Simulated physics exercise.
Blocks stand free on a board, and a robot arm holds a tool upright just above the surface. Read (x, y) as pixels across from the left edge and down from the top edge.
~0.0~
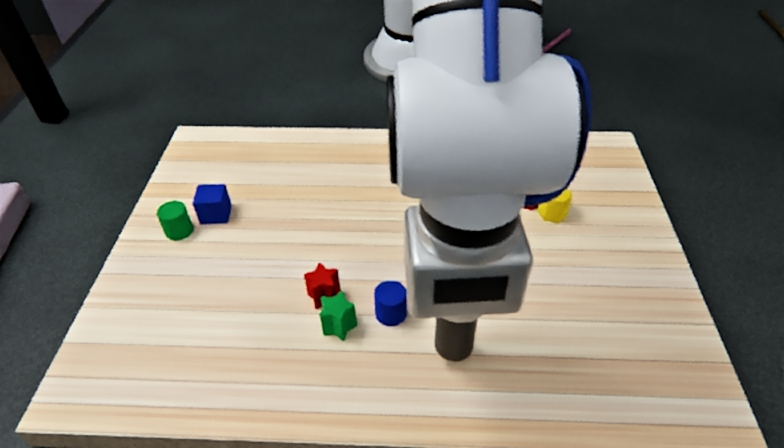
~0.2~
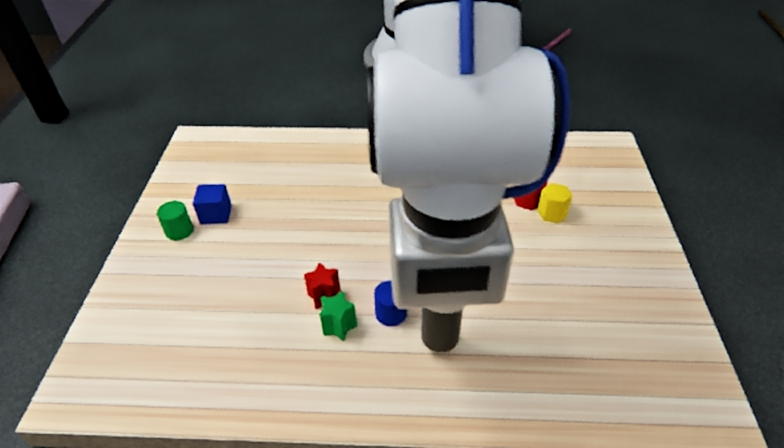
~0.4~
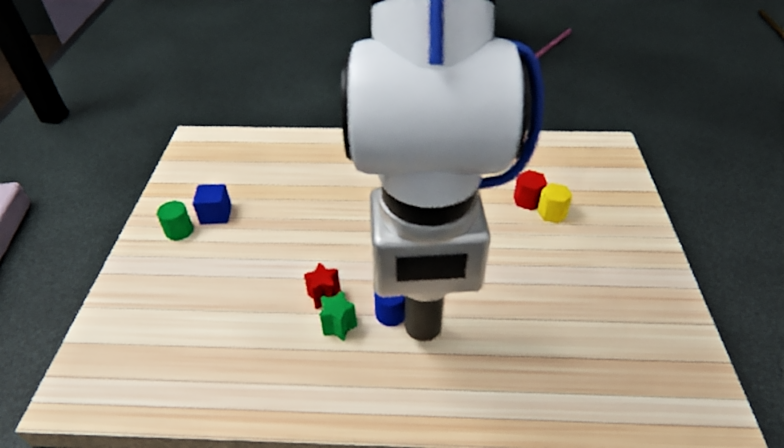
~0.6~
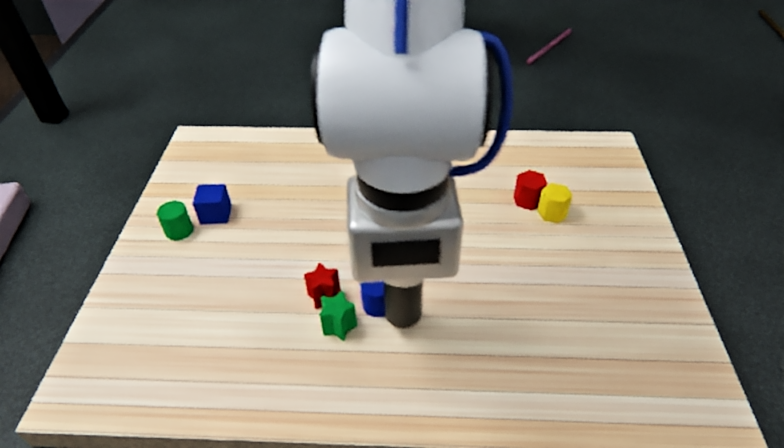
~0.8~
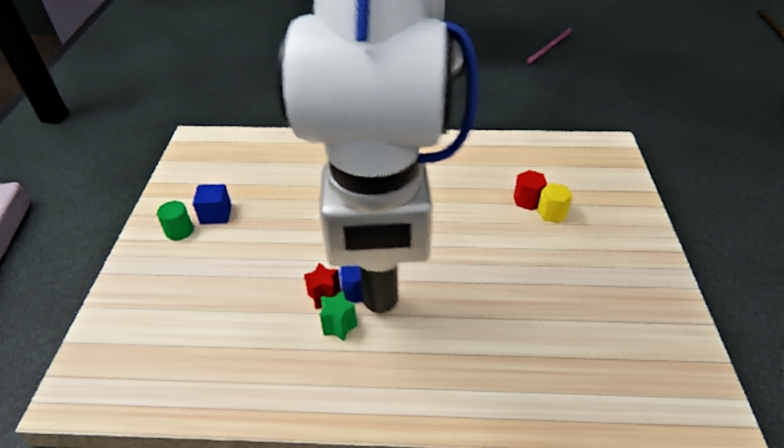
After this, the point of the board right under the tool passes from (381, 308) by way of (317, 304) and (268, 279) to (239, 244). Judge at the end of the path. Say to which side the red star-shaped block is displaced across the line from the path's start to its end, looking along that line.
The red star-shaped block goes right.
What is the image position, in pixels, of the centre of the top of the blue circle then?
That would be at about pixel (333, 258).
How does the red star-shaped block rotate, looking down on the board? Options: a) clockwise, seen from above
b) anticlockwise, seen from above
The answer is b.
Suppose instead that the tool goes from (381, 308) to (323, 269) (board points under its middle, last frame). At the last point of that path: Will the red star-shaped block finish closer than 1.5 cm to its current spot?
No, that is not what happens.
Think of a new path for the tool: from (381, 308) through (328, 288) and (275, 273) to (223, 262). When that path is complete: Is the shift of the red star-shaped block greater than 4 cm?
Yes, I think so.
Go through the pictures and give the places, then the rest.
In the first frame, tool tip at (454, 345); block tops, green circle at (171, 209); blue four-sided block at (209, 193); red star-shaped block at (321, 275); green star-shaped block at (336, 305); blue circle at (390, 292).
In the second frame, tool at (440, 337); blocks unchanged.
In the third frame, tool at (423, 326); blocks unchanged.
In the fourth frame, tool at (403, 313); blue circle at (376, 283).
In the fifth frame, tool at (381, 299); green circle at (171, 209); blue four-sided block at (209, 193); red star-shaped block at (321, 275); green star-shaped block at (336, 305); blue circle at (355, 269).
The first path, step by step. One third of the way, tool at (314, 295); red star-shaped block at (292, 266), turned 35° anticlockwise; green star-shaped block at (317, 310), turned 55° anticlockwise; blue circle at (333, 258).
Two thirds of the way, tool at (264, 270); red star-shaped block at (248, 240), turned 25° anticlockwise; green star-shaped block at (317, 310), turned 55° anticlockwise; blue circle at (333, 258).
At the end, tool at (236, 235); green circle in place; blue four-sided block at (209, 189); red star-shaped block at (221, 207), turned 25° anticlockwise; green star-shaped block at (317, 310), turned 55° anticlockwise; blue circle at (333, 258).
